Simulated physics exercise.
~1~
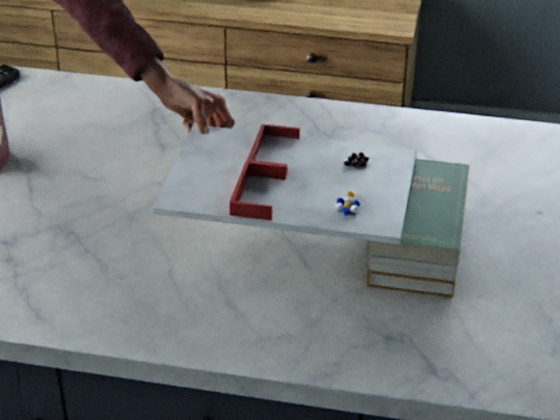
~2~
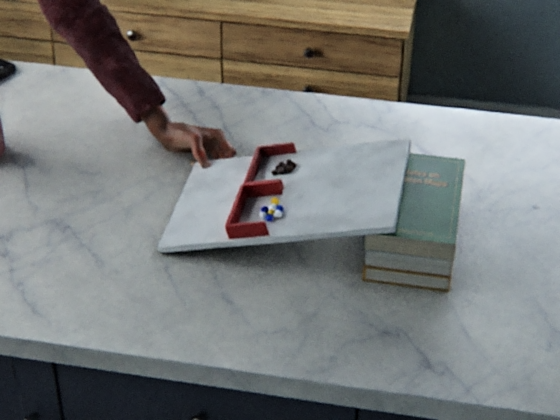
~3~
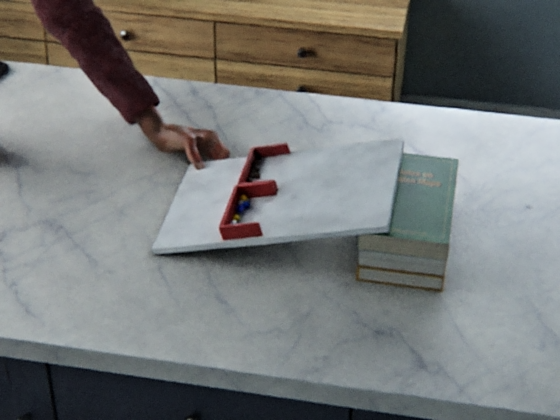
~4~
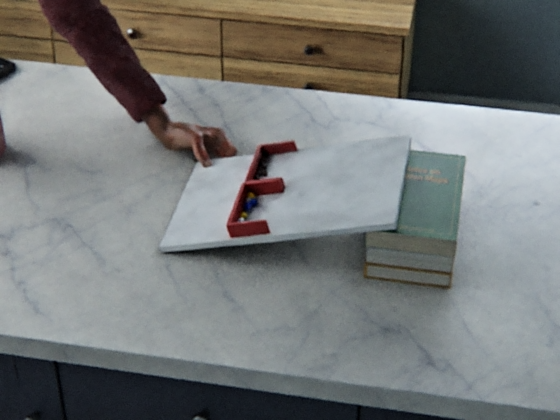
The clip opens on a pale board lying level above a marble counter, its right end on a stack of books and a hand at its left end. A red barrier shaped like an E stands on the board, with a small dark cluster and a blue, white and yellow cluster to its right. The hand lowers the left end to the counter, tilting the board. Both clusters slide left into the barrier's two open bays. They stop against its long red back, and the board rests at a slant with the hand still beside it.
